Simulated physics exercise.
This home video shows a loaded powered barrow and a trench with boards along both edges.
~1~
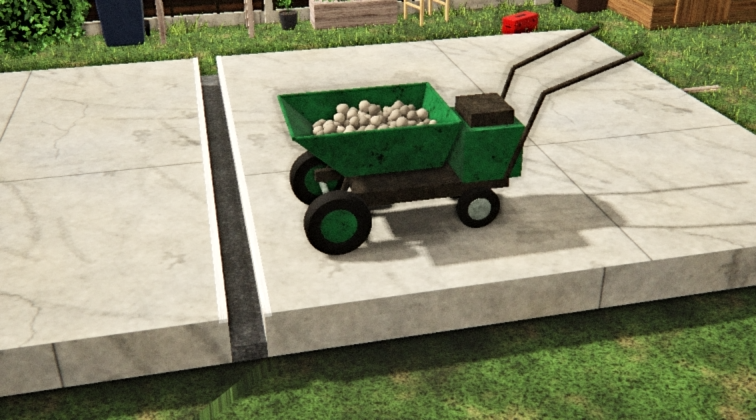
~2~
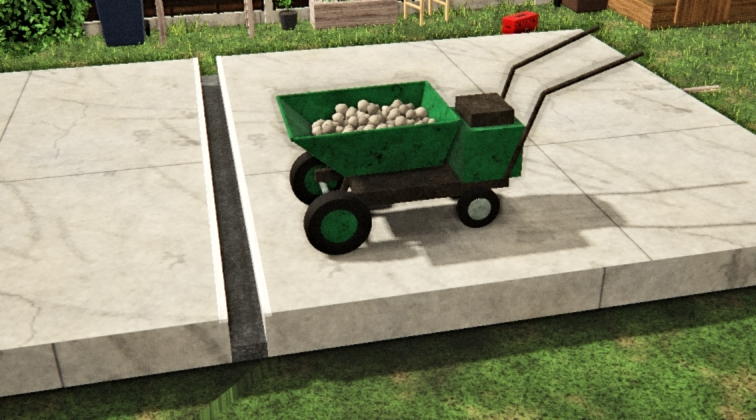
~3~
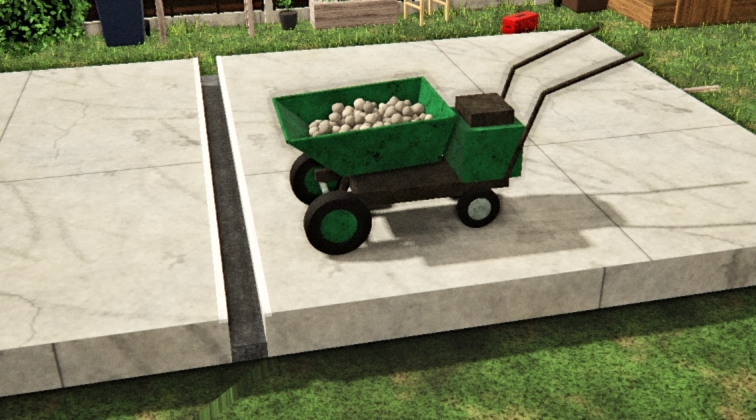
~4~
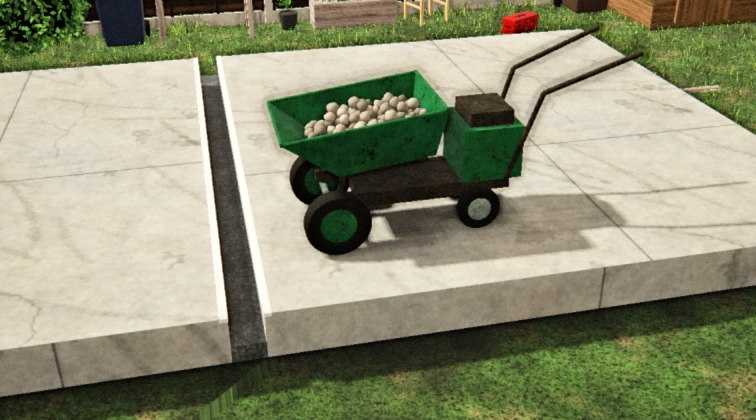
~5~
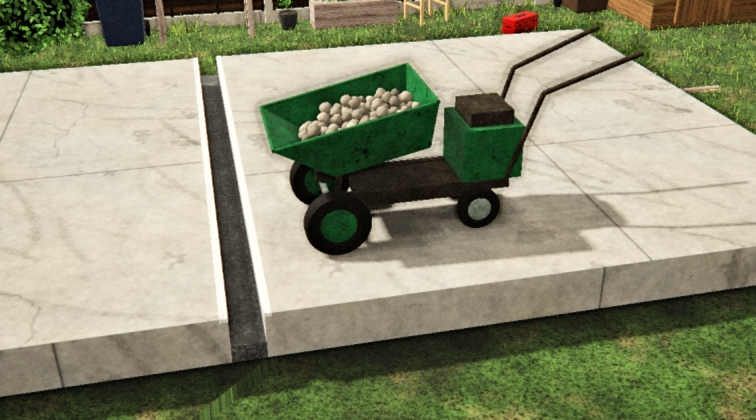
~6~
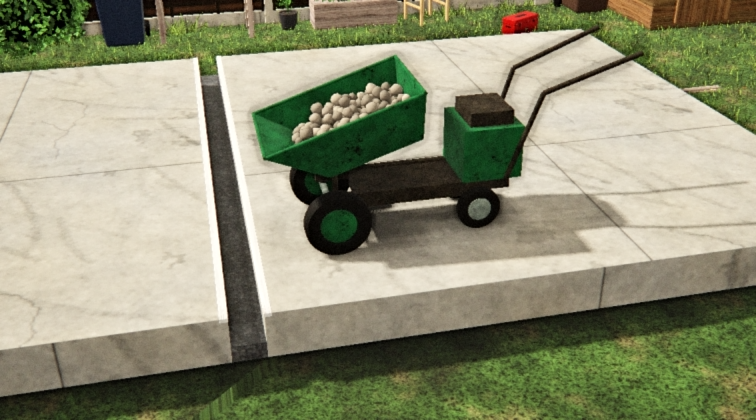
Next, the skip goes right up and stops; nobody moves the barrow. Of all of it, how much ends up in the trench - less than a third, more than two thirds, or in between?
Pretty sure the trench share falls in the bottom band, so below one third.
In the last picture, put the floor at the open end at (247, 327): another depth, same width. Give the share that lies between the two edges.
It would be close to 20 percent.
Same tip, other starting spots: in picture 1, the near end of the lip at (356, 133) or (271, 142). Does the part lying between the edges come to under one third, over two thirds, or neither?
Record - trial one: Between a third and two thirds; trial two: Below one third.
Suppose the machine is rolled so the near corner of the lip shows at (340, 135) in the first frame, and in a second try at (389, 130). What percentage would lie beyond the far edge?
You'd see close to 20 per cent the first time and close to 0 per cent the next.
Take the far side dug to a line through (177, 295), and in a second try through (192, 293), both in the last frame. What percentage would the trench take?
In order: 90 per cent, then 70 per cent.
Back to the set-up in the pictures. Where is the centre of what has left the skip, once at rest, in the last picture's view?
Near pixel (184, 240).
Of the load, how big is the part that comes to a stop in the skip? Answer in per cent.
It comes out at some 0 in a hundred.
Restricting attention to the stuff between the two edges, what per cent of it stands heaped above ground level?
15 %.
Shortly afterwards, skip tipped steeply; the whole lot in the skip.
Next, skip tipped right over; near half in the skip; a little in or heaped over the trench; near half beyond it; only a few falling.
Some moments later, skip tipped right over; only a few in the skip; near a quarter in or heaped over the trench; the bulk beyond it.
In the end, skip tipped right over; only a few in the skip; near a quarter in or heaped over the trench; the bulk beyond it.
